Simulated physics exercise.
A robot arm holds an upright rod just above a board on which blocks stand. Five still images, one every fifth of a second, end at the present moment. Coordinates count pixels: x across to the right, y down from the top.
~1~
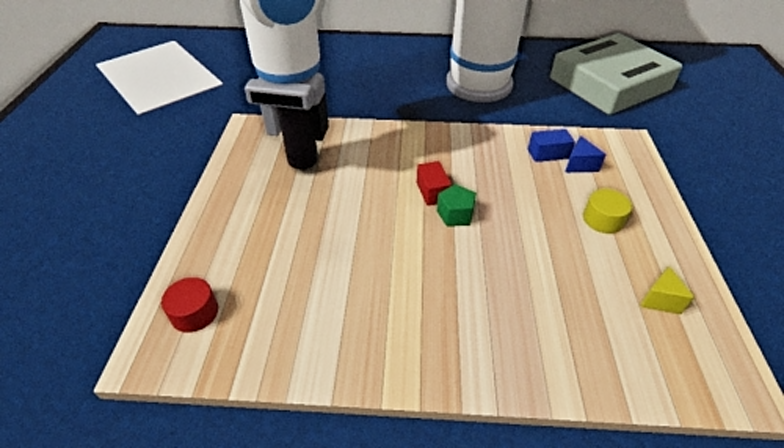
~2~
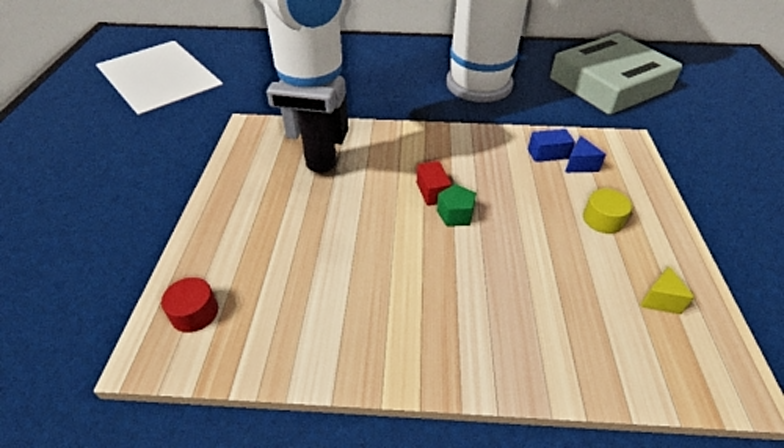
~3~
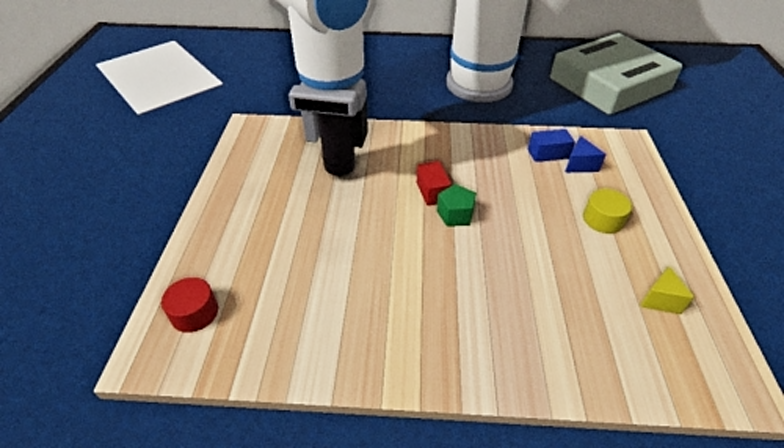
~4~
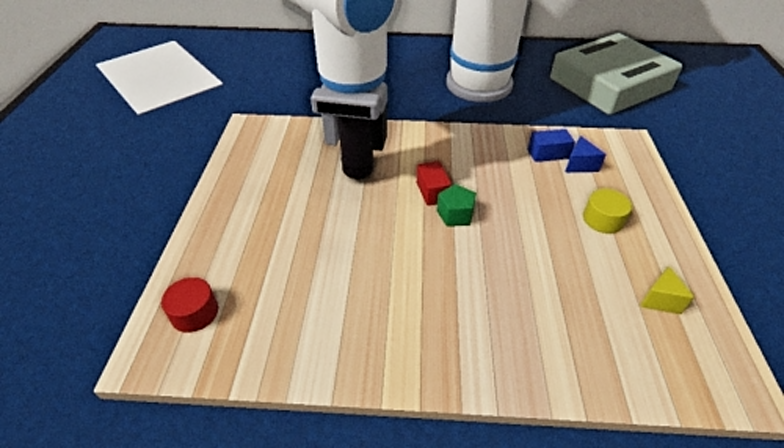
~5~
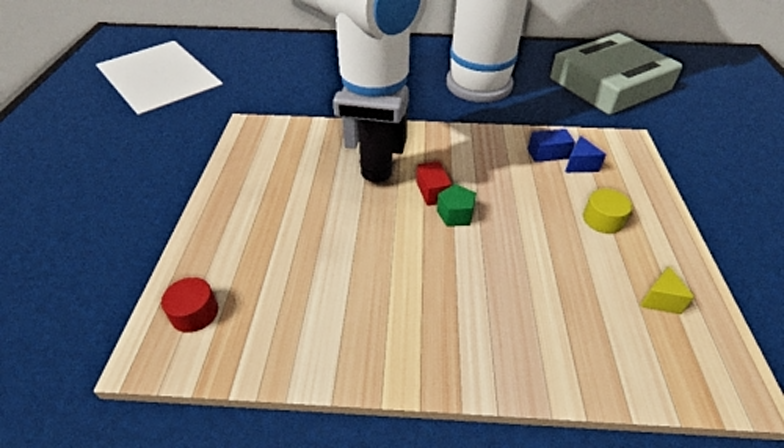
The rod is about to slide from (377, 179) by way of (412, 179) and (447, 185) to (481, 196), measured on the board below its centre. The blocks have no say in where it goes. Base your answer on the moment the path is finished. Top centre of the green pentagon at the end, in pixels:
It will likely be found at (470, 213).
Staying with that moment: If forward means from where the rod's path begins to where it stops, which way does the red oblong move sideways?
With start-to-end as forward, it shifts right.
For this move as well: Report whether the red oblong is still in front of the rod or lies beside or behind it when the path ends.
Once the path is finished, the red oblong still sits ahead of the rod.
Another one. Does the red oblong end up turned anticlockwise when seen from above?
No, that is not what happens.
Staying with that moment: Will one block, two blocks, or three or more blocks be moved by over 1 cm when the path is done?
I'd say two blocks get shifted by more than about 1 cm.
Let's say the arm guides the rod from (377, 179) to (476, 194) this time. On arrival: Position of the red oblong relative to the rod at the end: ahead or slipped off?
Carried ahead at the end.
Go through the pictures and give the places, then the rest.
The first picture shows tip of the rod at (303, 160), middles of tops, red oblong at (434, 174), green pentagon at (459, 197).
The second picture shows rod at (321, 164), nothing pushed.
The third picture shows rod at (340, 167), nothing pushed.
The fourth picture shows rod at (358, 170), nothing pushed.
The fifth picture shows rod at (377, 173), red oblong at (434, 174), green pentagon at (459, 197).
The first path, step by step. One third of the way, rod at (413, 173); red oblong at (445, 176); green pentagon at (462, 200), turned 15° clockwise.
Two thirds of the way, rod at (449, 179); red oblong at (474, 183), turned 40° clockwise; green pentagon at (468, 208), turned 55° clockwise.
At the end, rod at (482, 190); red oblong at (500, 197), turned 85° clockwise; green pentagon at (469, 213), turned 85° clockwise.
